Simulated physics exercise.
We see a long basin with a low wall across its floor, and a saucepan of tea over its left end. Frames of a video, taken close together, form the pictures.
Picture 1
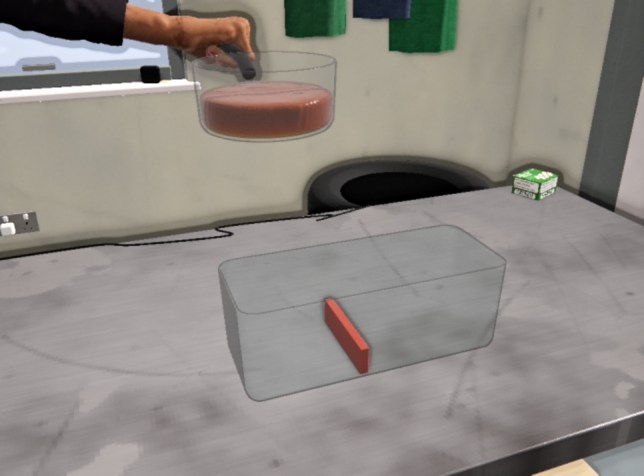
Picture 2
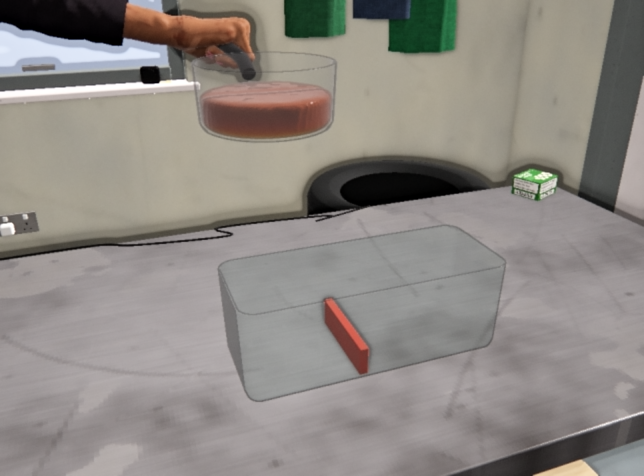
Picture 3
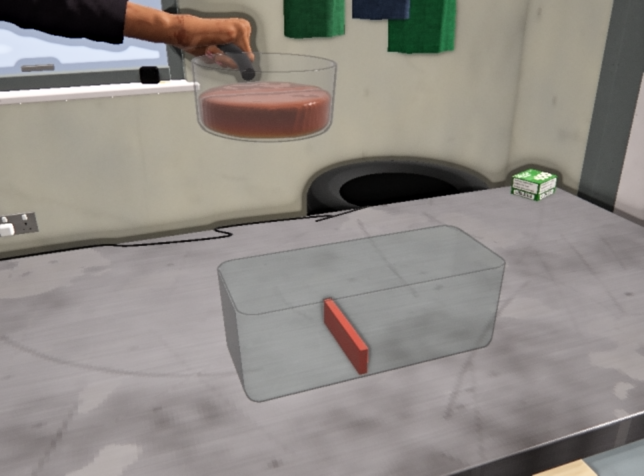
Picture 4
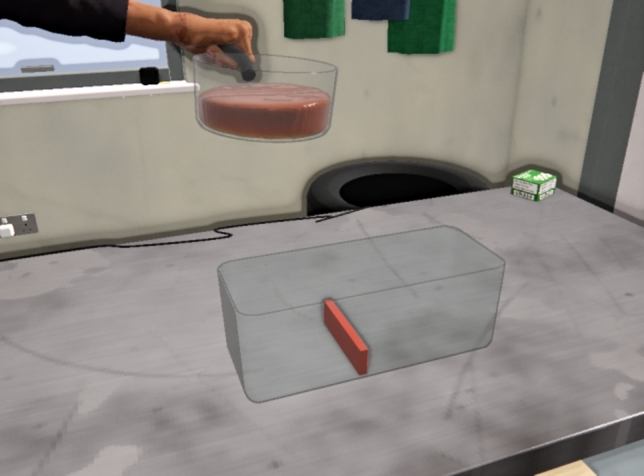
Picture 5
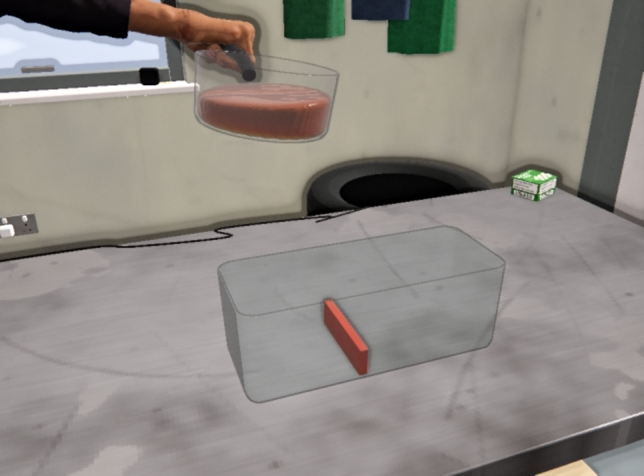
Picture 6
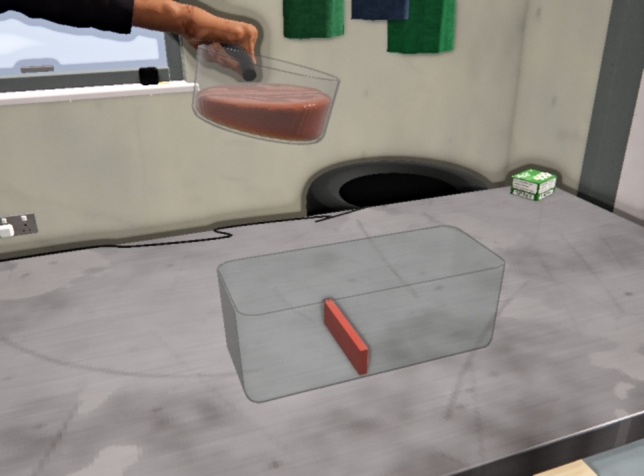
On a worn grey tabletop in a room, a long clear basin with a low red wall across its floor sits below a hand holding a clear pan of reddish-brown tea over its left end. The pan starts level, then the hand tilts it slightly, its right side dipping gradually lower.
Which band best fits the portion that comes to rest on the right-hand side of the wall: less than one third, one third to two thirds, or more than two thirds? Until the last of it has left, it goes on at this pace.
It is more than two thirds.
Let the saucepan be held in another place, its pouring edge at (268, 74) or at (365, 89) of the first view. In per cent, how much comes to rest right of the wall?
Roughly 15 percent on the first try and 90 percent on the second.
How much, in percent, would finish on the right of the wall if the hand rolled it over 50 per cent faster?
It works out near 70 %.
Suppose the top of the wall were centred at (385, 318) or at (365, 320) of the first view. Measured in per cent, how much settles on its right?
My guess is some 30 percent the first time and some 55 percent the second.
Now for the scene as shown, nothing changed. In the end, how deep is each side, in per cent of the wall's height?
20 per cent left, 40 per cent right.
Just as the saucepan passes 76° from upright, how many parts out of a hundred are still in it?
My estimate is close to 50 percent remaining.
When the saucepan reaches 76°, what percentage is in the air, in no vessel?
It's close to 50 per cent.
A moment on, the tilt is 76° and 50 per cent is still to pour, 0 is left of the wall and 3 right of it.
Next, the tilt is 110° and 7 per cent is still to pour, 7 is left of the wall and 67 right of it.
Then the tilt is 113° and 0 per cent is still to pour, 21 is left of the wall and 77 right of it.
Later the tilt is 113° and 0 per cent is still to pour, 21 is left of the wall and 77 right of it.
Finally, 21 per cent lies left of the wall, 77 right of it and 2 outside.
